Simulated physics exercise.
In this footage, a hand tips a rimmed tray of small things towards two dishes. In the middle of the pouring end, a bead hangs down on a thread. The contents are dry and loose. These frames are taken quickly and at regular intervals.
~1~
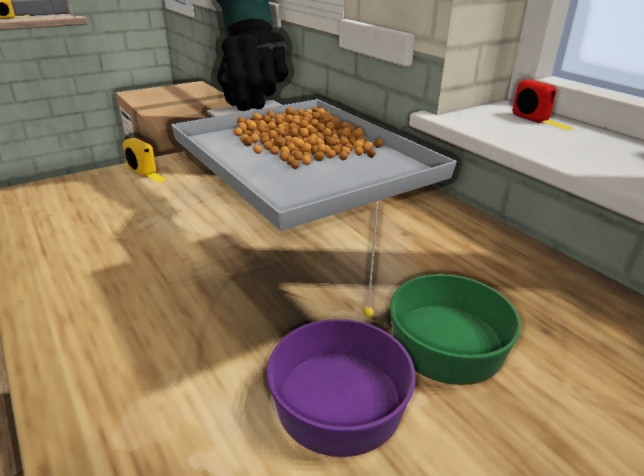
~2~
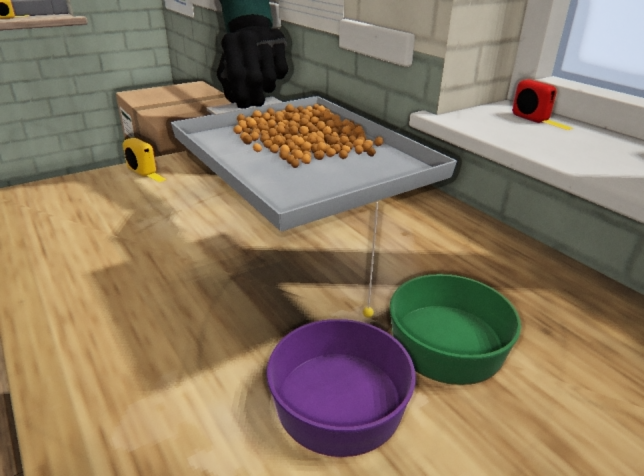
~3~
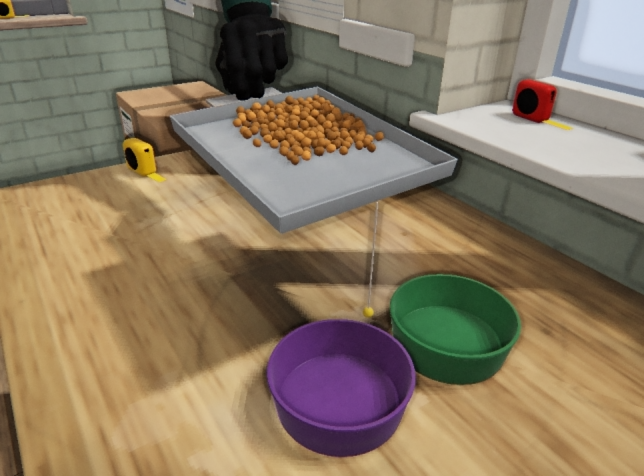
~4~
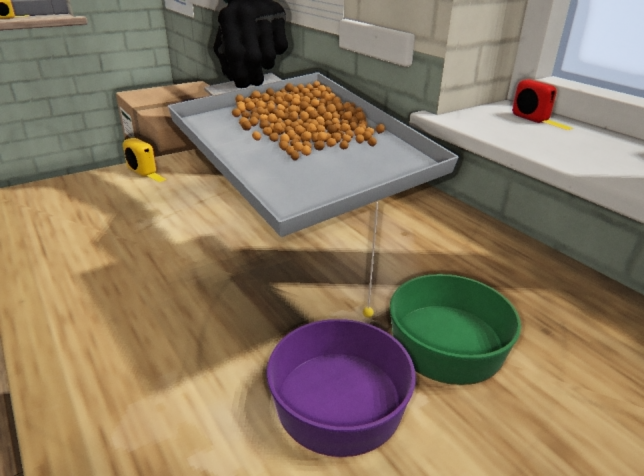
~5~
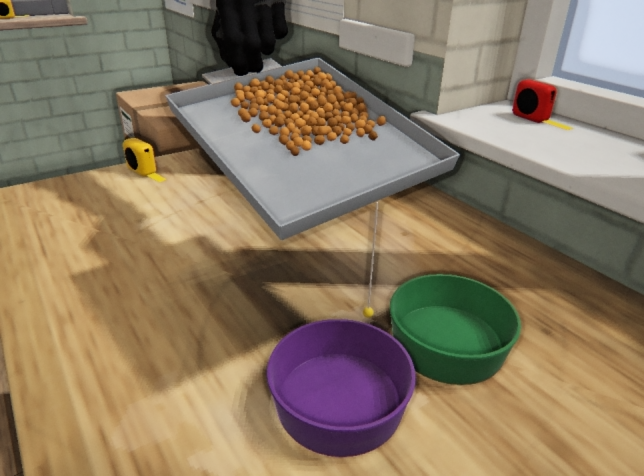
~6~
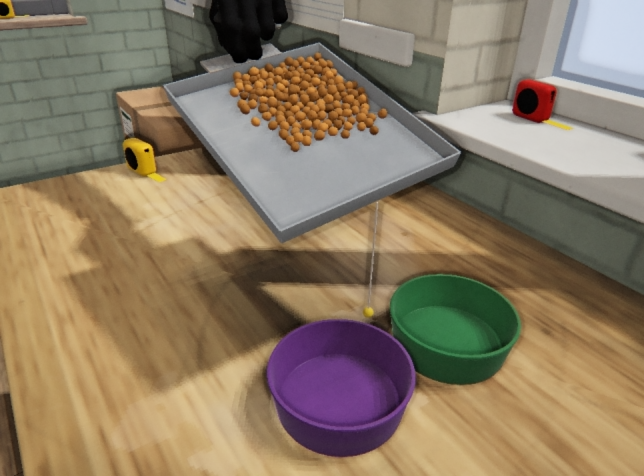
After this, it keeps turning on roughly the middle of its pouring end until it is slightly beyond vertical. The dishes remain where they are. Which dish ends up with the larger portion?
The left-hand dish.
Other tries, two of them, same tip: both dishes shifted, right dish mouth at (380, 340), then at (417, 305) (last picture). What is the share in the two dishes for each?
About 80% and about 90%.
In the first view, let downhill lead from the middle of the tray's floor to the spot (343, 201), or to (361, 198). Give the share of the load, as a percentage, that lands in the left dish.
The first try yields 70 percent and the second 50 percent.
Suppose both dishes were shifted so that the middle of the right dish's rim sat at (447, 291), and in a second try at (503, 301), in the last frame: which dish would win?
Try 1 - the dish at left, try 2 - the dish at left.
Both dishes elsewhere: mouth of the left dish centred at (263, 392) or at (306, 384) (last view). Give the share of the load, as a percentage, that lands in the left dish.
It would be roughly 50 per cent, followed by roughly 90 per cent.
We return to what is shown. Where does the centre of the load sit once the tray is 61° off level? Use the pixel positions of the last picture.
Centre estimate: (311, 192).
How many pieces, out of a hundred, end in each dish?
I'd say the left dish holds some 80 % and the right dish some 0 %.
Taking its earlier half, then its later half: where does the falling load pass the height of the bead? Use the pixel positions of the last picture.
About (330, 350), and after that about (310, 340).
Soon after the last picture, tray tipped steeply; nearly all on the tray; a stray few in the left dish; a small part in the air.
A little later, tray tipped right over; most on the tray; a small part in the left dish; a small part outside both; a stray few in the air.
Later still, tray tipped past a quarter turn; most in the left dish; about a quarter outside both.
At rest, tray tipped past a quarter turn; most in the left dish; none in the right dish; about a quarter outside both.
